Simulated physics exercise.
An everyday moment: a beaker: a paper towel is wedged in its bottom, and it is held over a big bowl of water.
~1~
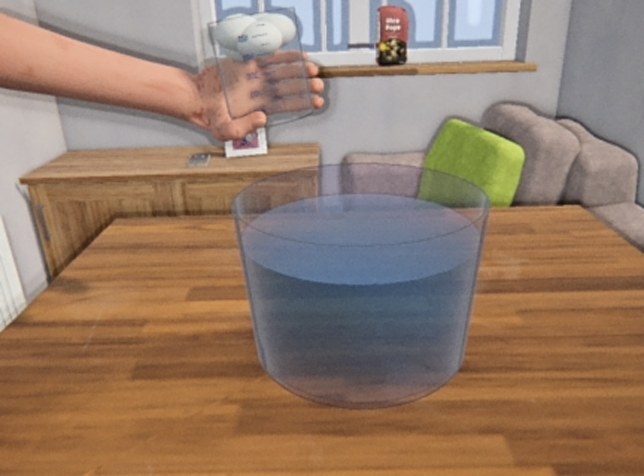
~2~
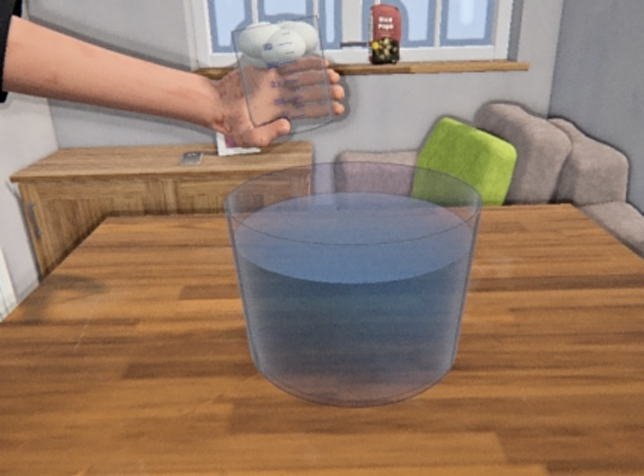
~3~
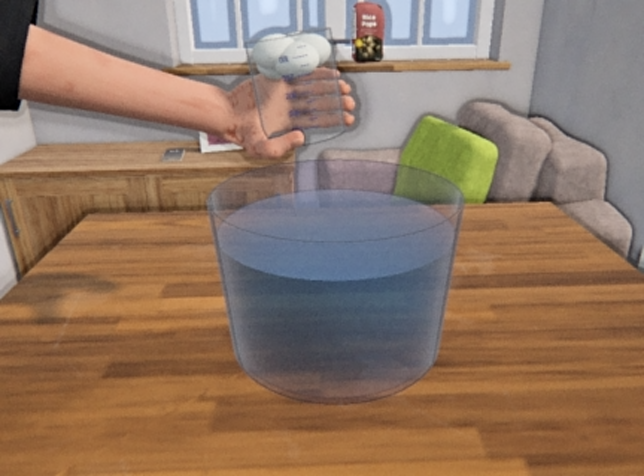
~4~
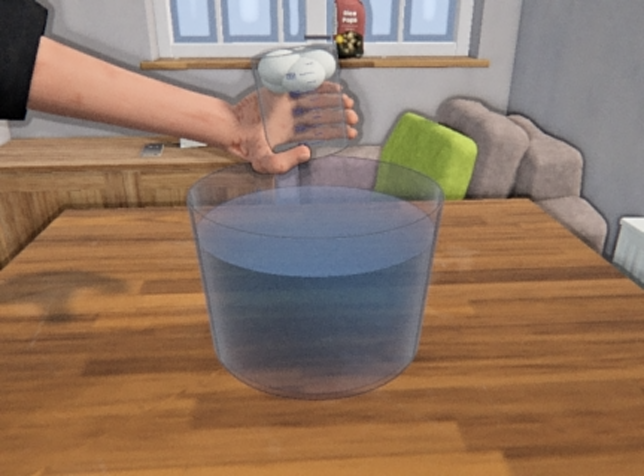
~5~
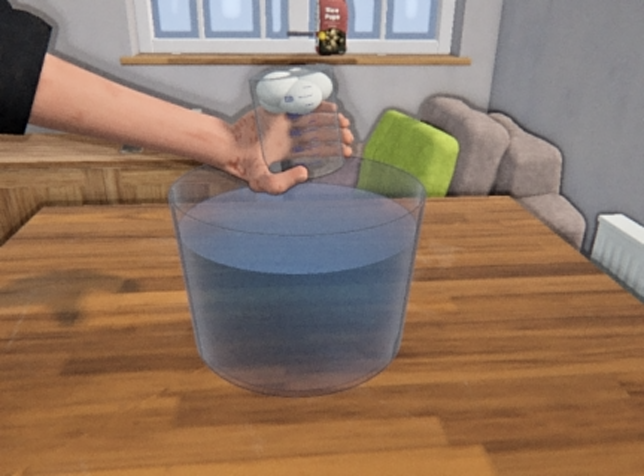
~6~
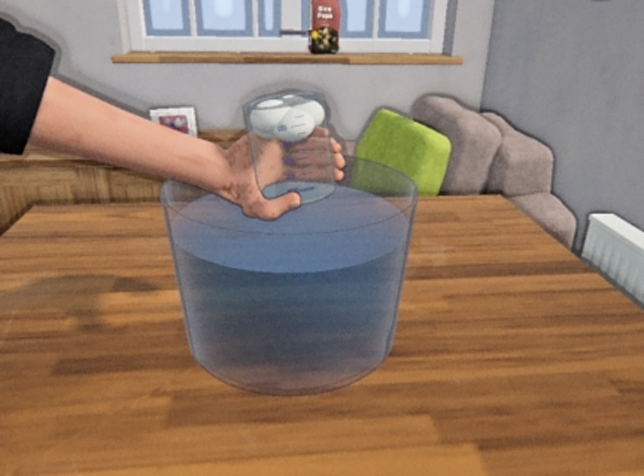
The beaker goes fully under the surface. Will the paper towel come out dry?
Pretty sure it will remain safe and sound.
Shortly, the beaker enters the water.
Then, air is trapped inside and holds the level down.
At the finish, the beaker is under, still full of air, and the paper towel is dry.
